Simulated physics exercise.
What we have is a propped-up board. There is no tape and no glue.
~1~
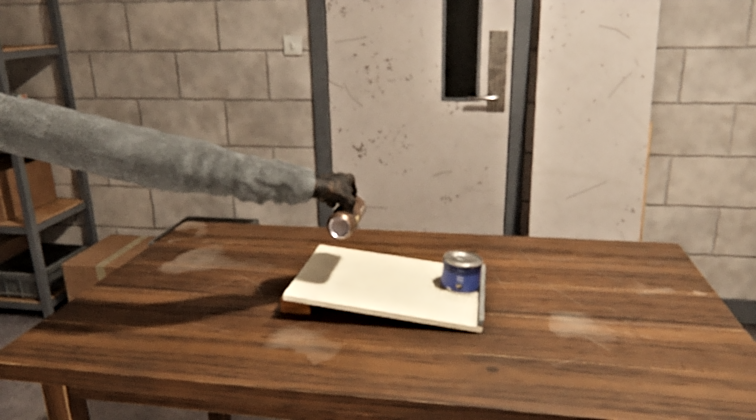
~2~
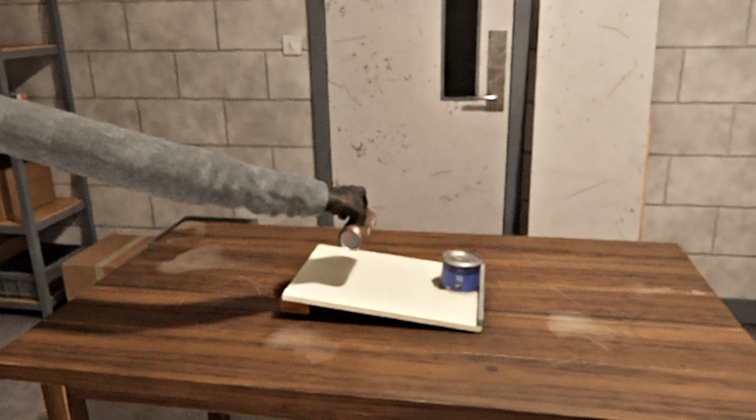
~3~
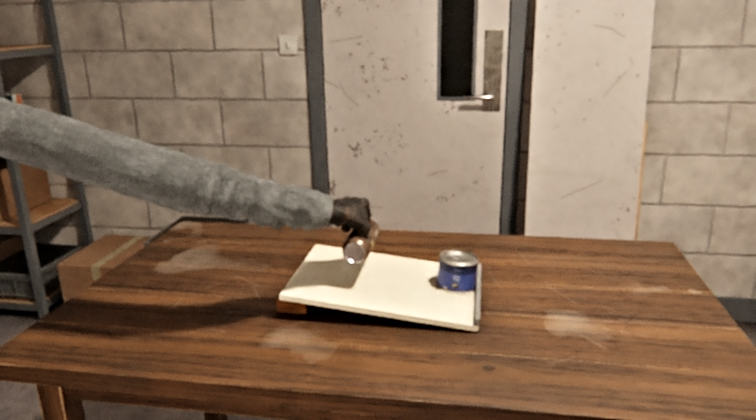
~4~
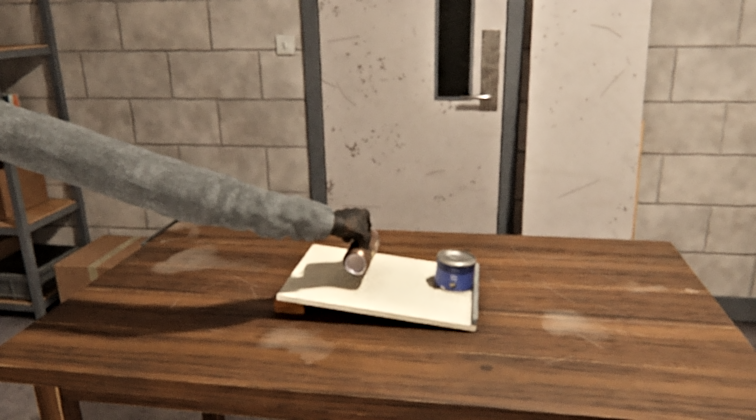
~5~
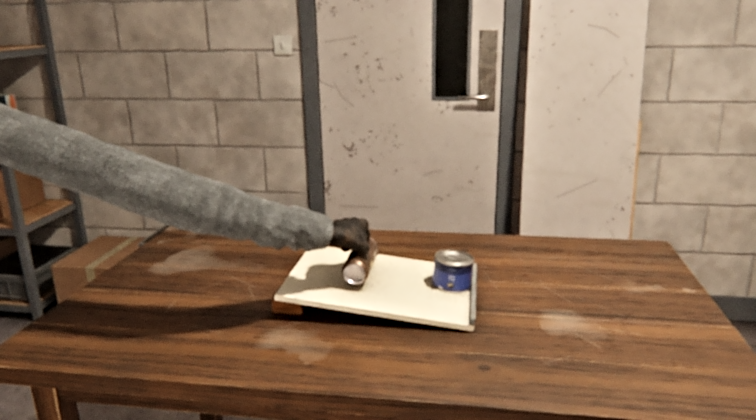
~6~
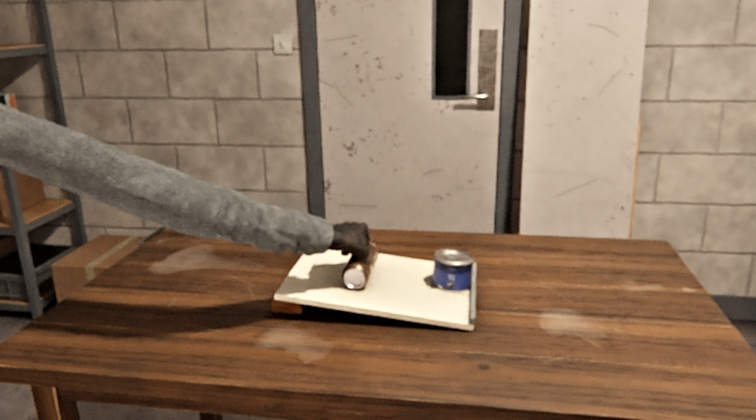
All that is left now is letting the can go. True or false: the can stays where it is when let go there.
False.
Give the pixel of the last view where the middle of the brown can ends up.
It ends up near (421, 273).
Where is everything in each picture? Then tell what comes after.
On its way; brown can (347, 216); blue tub (461, 272), in the first picture.
On its way; brown can (359, 228); blue tub (461, 272), in the second picture.
On its way; brown can (362, 240); blue tub (457, 272), in the third picture.
On its way; brown can (362, 250); blue tub (455, 271), in the fourth picture.
On its way; brown can (361, 260); blue tub (453, 271), in the fifth picture.
In place under the hand; brown can (361, 264); blue tub (452, 271), in the sixth picture.
Then, 0.50 s on from there, brown can shifted about its own width near (379, 267).
Then, 0.70 s on from there, brown can shifted about its own width near (402, 270).
Then, 0.80 s on from there, brown can shifted well along near (417, 272).
In the end, moved from the start, brown can; blue tub unmoved. At the end, from the last picture's camera, brown can near (421, 274). The brown can slides or rolls down.
